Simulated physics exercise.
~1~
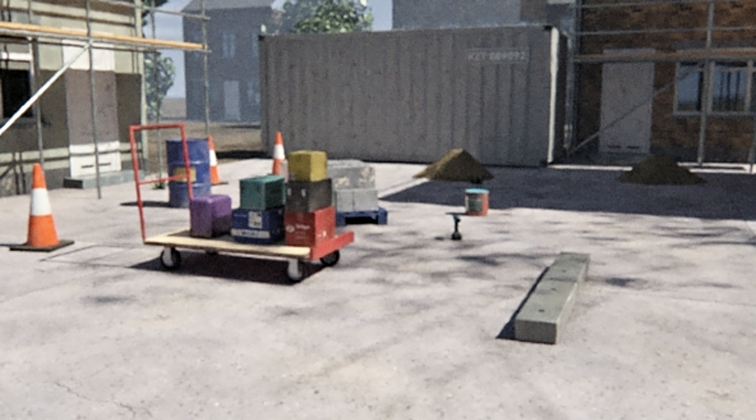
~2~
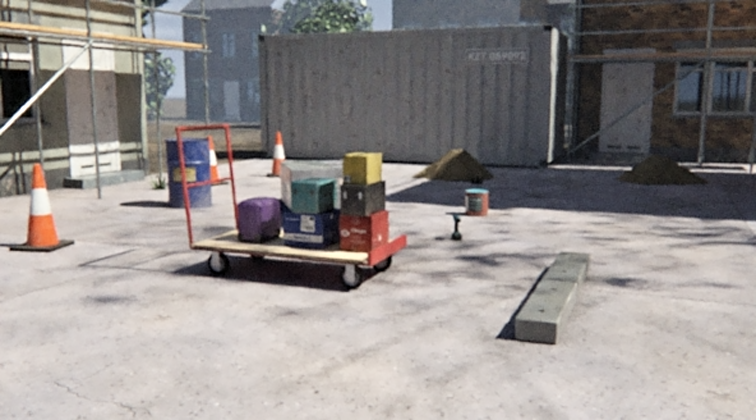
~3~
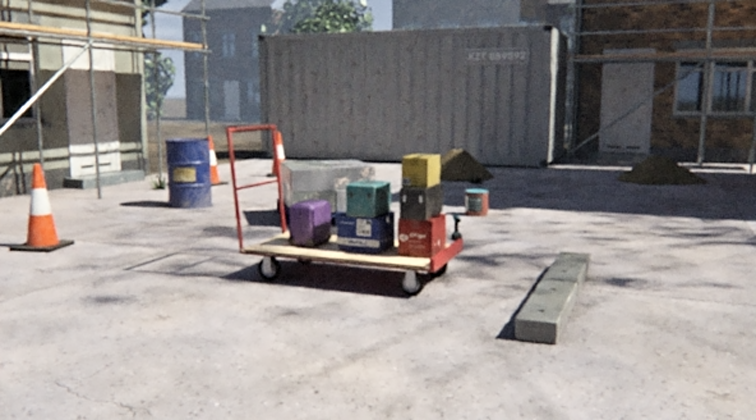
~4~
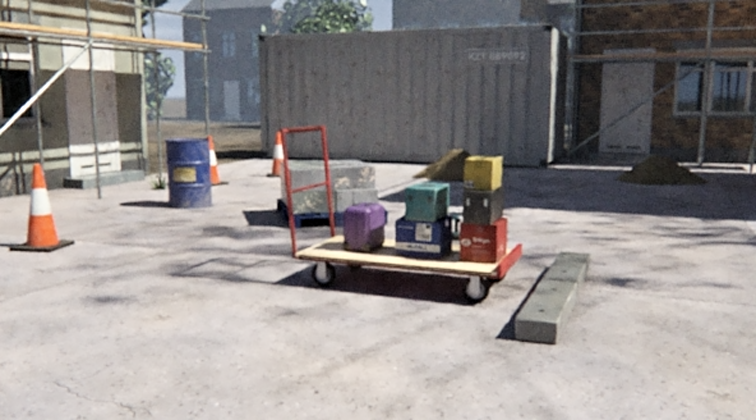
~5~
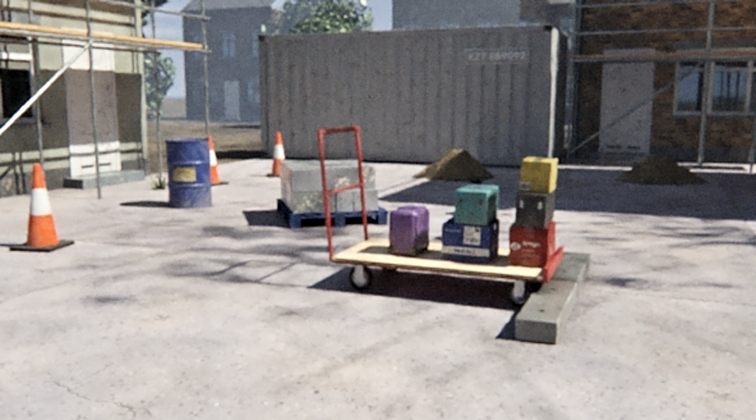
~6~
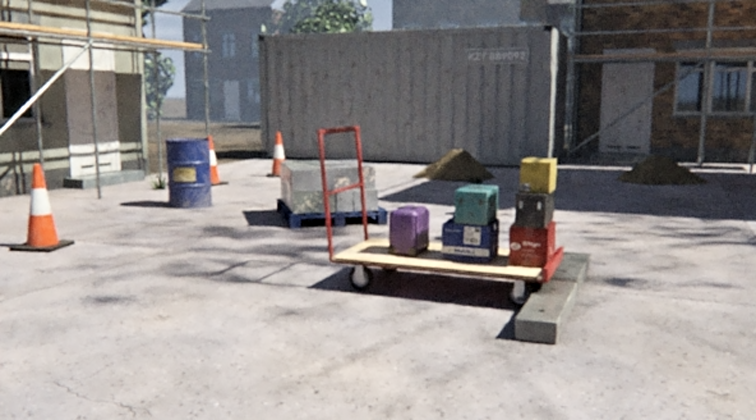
A loaded trolley rolls right and stops against a beam, its boxes staying on deck.
